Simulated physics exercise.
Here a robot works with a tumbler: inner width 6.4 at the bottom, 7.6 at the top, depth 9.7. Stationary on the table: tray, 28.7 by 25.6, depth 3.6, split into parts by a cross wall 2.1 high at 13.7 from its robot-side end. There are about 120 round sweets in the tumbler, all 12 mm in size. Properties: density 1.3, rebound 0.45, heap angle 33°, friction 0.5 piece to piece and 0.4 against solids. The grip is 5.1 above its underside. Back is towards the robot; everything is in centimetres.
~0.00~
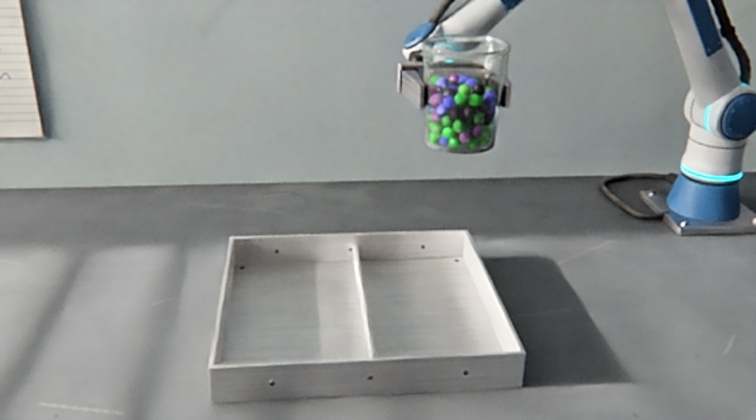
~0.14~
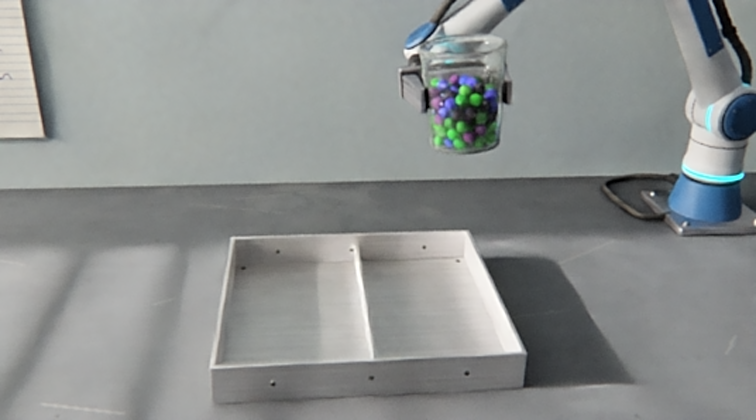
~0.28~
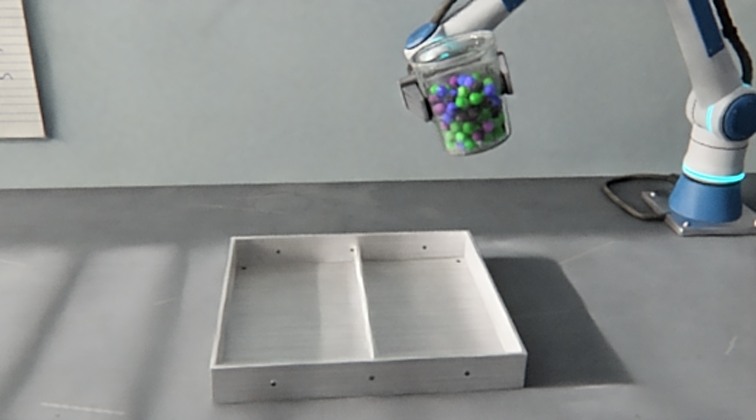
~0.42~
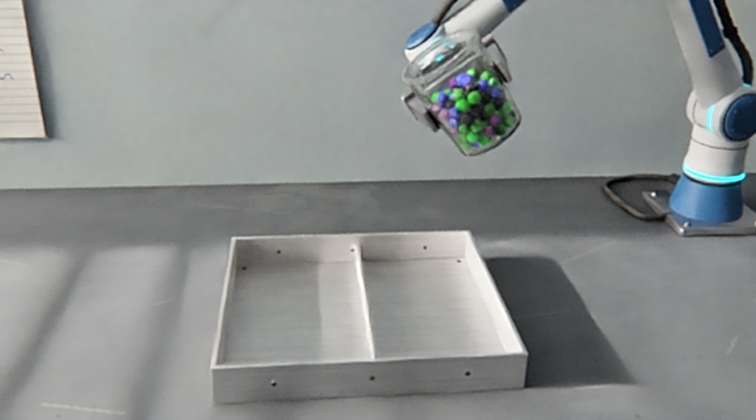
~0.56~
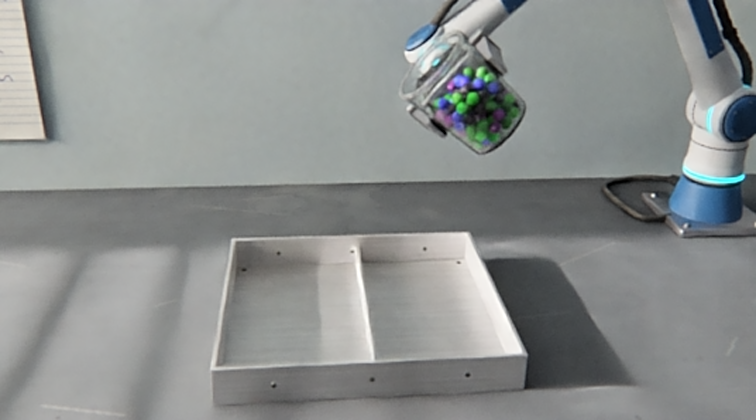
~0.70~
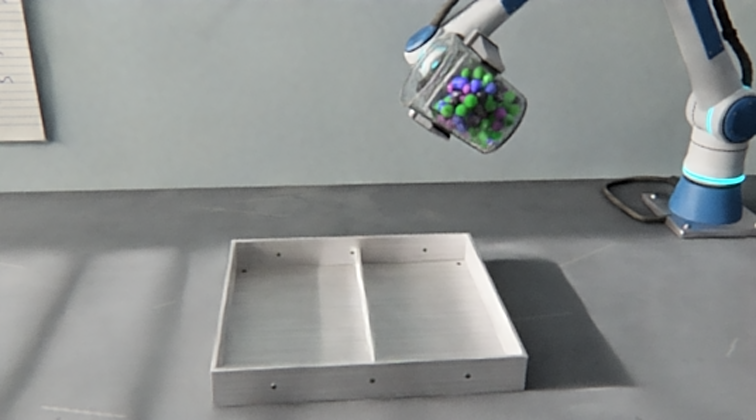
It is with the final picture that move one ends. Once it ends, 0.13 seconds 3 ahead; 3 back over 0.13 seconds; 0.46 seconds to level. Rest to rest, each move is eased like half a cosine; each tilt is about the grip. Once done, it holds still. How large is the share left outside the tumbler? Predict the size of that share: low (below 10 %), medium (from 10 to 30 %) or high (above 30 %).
Predicted share: Low.
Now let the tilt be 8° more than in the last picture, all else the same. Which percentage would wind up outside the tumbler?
Expected: Around 0 %.
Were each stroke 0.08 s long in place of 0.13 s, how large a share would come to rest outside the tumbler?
It would come to roughly 5 %.
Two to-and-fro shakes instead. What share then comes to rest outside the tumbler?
In that case it would be roughly 0 per cent.
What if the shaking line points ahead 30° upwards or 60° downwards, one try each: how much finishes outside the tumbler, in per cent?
You'd get some 0 per cent with the first setting and some 0 per cent with the second.
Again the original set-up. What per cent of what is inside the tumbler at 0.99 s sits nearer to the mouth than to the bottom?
I'd guess about 30 percent of it.
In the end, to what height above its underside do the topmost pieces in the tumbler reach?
It reaches close to 8.5 cm in the end.
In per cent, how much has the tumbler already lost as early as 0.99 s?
Around 0 percent at that moment.
After 0.99 s, tilted 54° forward, highest piece 26 above the table; 122 in the tumbler.
After 1.28 s, tilted 12° forward, highest piece 28 above the table; 122 in the tumbler.
After 1.62 s, level, highest piece 29 above the table; 122 in the tumbler.
After 2.67 s, level, highest piece 29 above the table; 122 in the tumbler.
At rest, 122 in the tumbler. That is 0 % outside the tumbler.
